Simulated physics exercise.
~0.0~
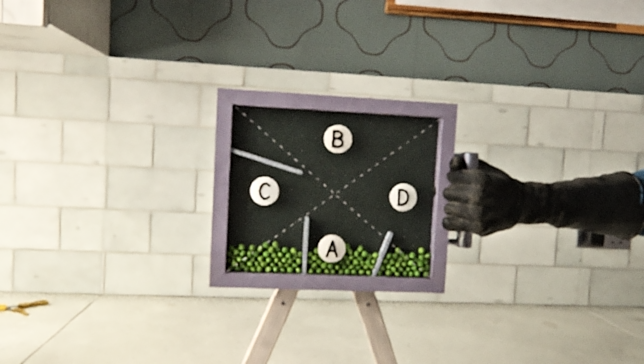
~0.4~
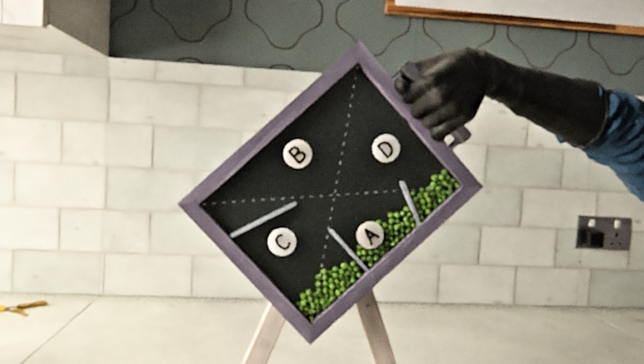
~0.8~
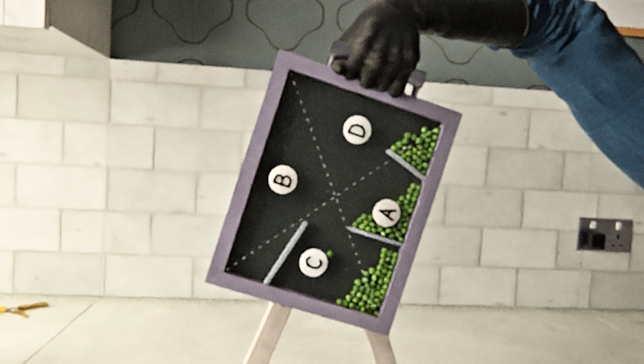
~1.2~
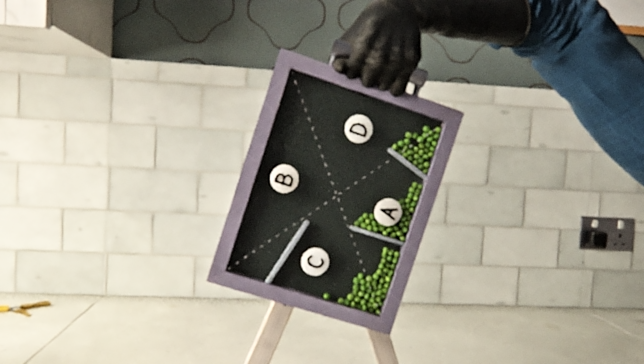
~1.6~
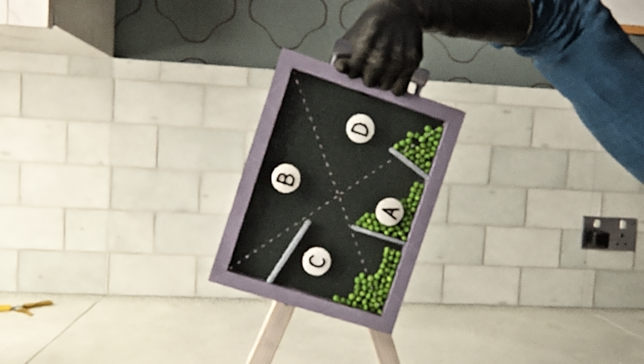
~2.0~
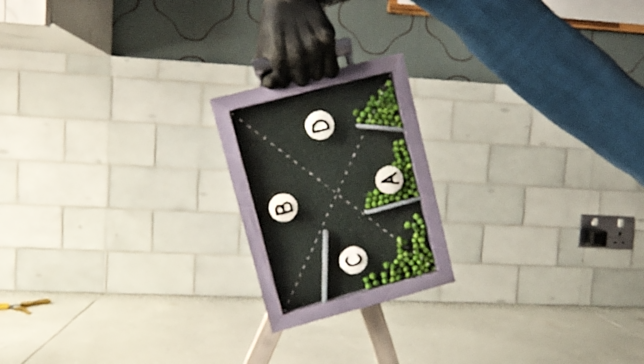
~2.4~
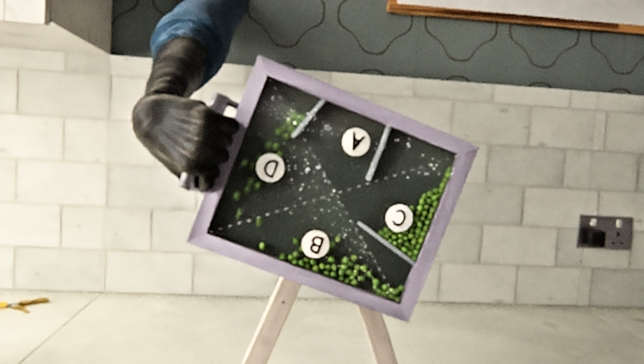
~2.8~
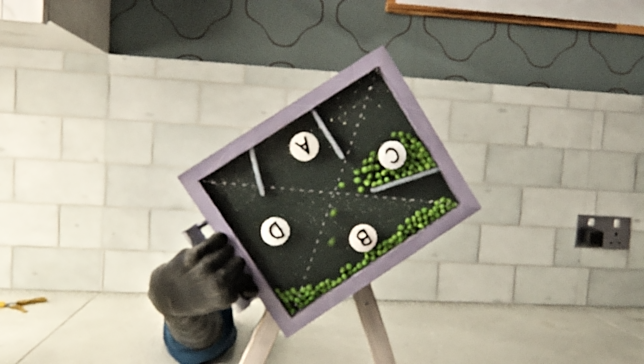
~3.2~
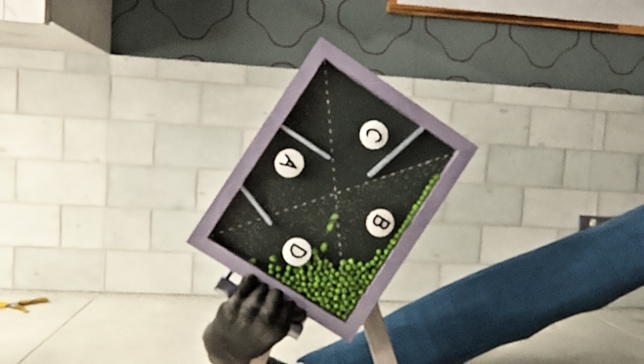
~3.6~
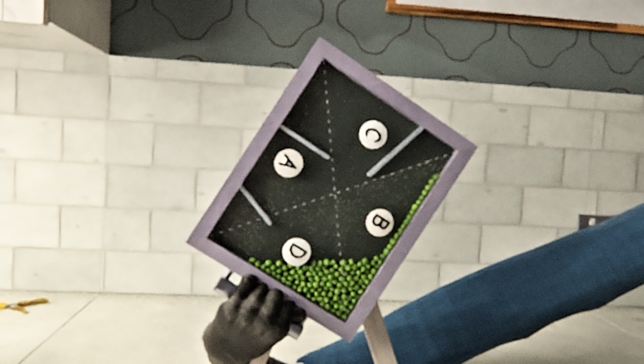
The clip shows a gloved hand turning a purple-framed box of green peas, marked A to D, anticlockwise on a stand, pausing partway, then turning it further as the peas tumble past the thin bars, until it stops with the peas settled at the bottom, mostly in D and B.
